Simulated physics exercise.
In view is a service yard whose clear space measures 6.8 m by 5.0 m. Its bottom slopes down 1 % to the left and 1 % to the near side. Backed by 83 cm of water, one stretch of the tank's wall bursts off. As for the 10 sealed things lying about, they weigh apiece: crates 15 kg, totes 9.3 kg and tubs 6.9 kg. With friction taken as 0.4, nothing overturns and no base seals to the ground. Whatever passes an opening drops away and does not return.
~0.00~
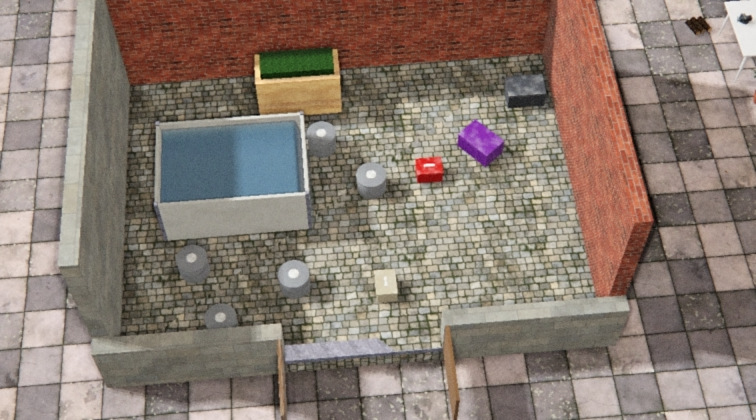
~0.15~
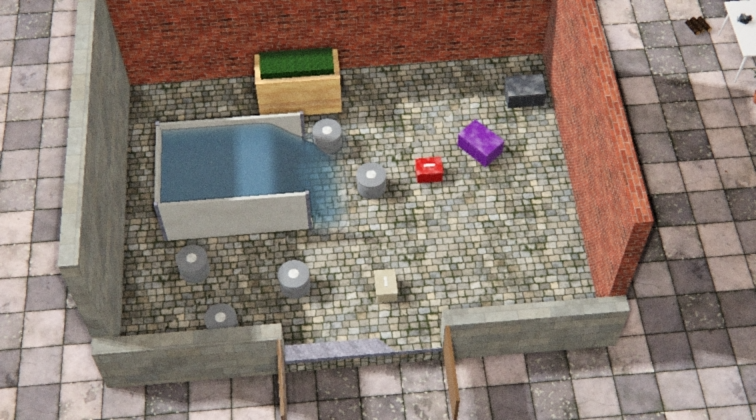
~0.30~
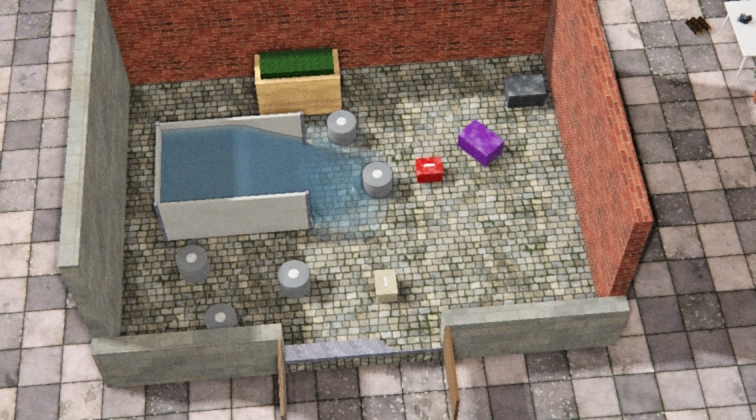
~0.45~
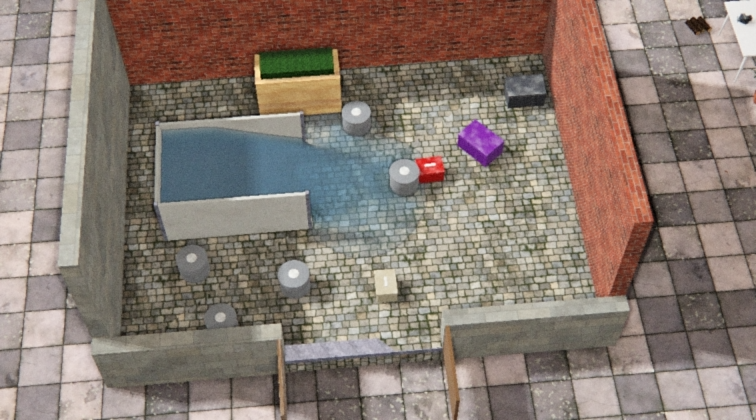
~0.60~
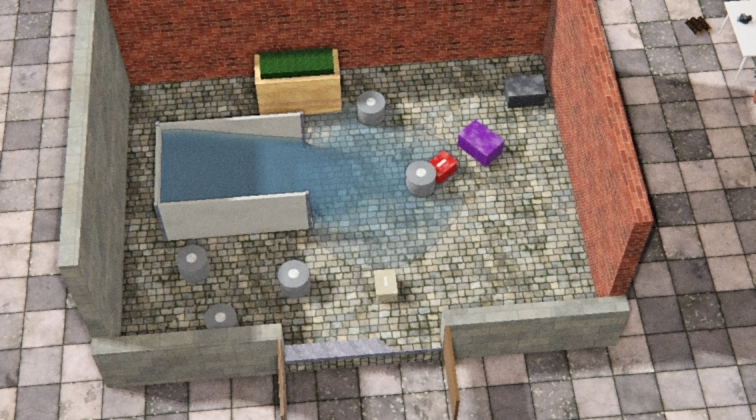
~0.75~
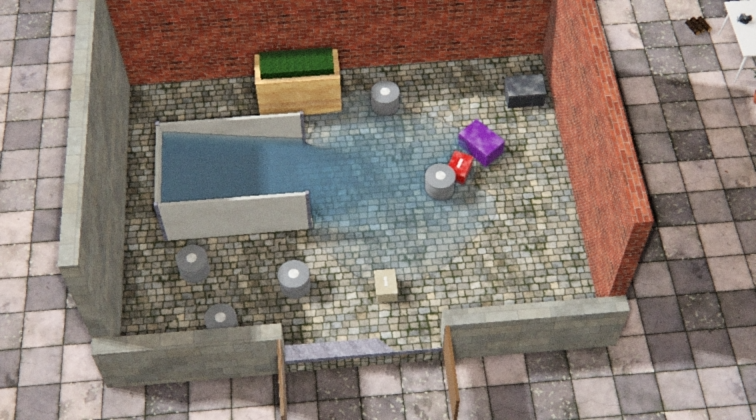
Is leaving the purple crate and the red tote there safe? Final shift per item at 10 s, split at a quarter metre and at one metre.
Result: The purple crate should get washed far off; the red tote should get washed far off.
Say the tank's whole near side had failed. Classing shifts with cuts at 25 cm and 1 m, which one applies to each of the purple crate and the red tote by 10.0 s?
If so, the purple crate remains in place, the red tote remains in place.
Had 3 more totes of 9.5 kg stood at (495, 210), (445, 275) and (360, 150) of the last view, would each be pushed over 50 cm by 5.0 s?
In order: Above it, above it, above it.
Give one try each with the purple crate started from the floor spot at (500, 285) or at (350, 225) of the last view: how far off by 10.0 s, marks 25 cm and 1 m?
Well, it gets swept off on the first try and gets swept off on the second.
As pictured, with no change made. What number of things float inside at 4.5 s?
5.
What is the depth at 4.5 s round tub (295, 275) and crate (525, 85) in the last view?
Some 0 cm at the first, some 11 cm at the second.
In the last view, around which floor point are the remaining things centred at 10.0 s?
Near (220, 233).
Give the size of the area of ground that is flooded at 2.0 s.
The covered patch comes to about 21 m2.
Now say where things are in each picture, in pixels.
In the first frame, the purple crate at (481, 137) rests on the ground; the red tote at (429, 165) rests on the ground; 2.8 m2 under water; 0 of 10 have shifted.
In the second frame, the purple crate at (481, 137) rests on the ground; the red tote at (429, 165), on the bottom; water covers 3.7 m2; 1 of 10 have shifted.
In the third frame, the purple crate at (481, 137) rests on the ground; the red tote at (429, 165), on the bottom; water covers 4.8 m2; 2 of 10 have shifted.
In the fourth frame, the purple crate at (481, 137) rests on the ground; the red tote at (430, 165), on the bottom; 6.3 m2 under water; 2 of 10 have shifted.
In the fifth frame, the purple crate at (481, 137) rests on the ground; the red tote at (442, 163), on the bottom, 19 cm from its start; 8.0 m2 under water; 3 of 10 have shifted.
In the sixth frame, the purple crate at (482, 137) rests on the ground; the red tote at (460, 163), on the bottom, 47 cm from its start; 9.8 m2 under water; 3 of 10 have shifted.
After 2.0 s the purple crate is near (548, 108), 1.1 m from its start, afloat; the red tote is near (564, 192), 2.1 m from its start, afloat; 0 of 10 are out; 5 afloat.
After 4.5 s the purple crate is near (504, 123), 0.4 m from its start, afloat; the red tote is near (483, 269), 2.0 m from its start, afloat; 0 of 10 are out; 5 afloat.
After 7.0 s the purple crate is near (418, 129), 1.0 m from its start, afloat; the red tote is near (279, 317), 3.4 m from its start, afloat; 0 of 10 are out; 8 afloat.
After 10.0 s the purple crate is near (353, 169), 2.1 m from its start, afloat; the red tote is near (162, 298), 4.5 m from its start, afloat; 0 of 10 are out; 8 afloat.
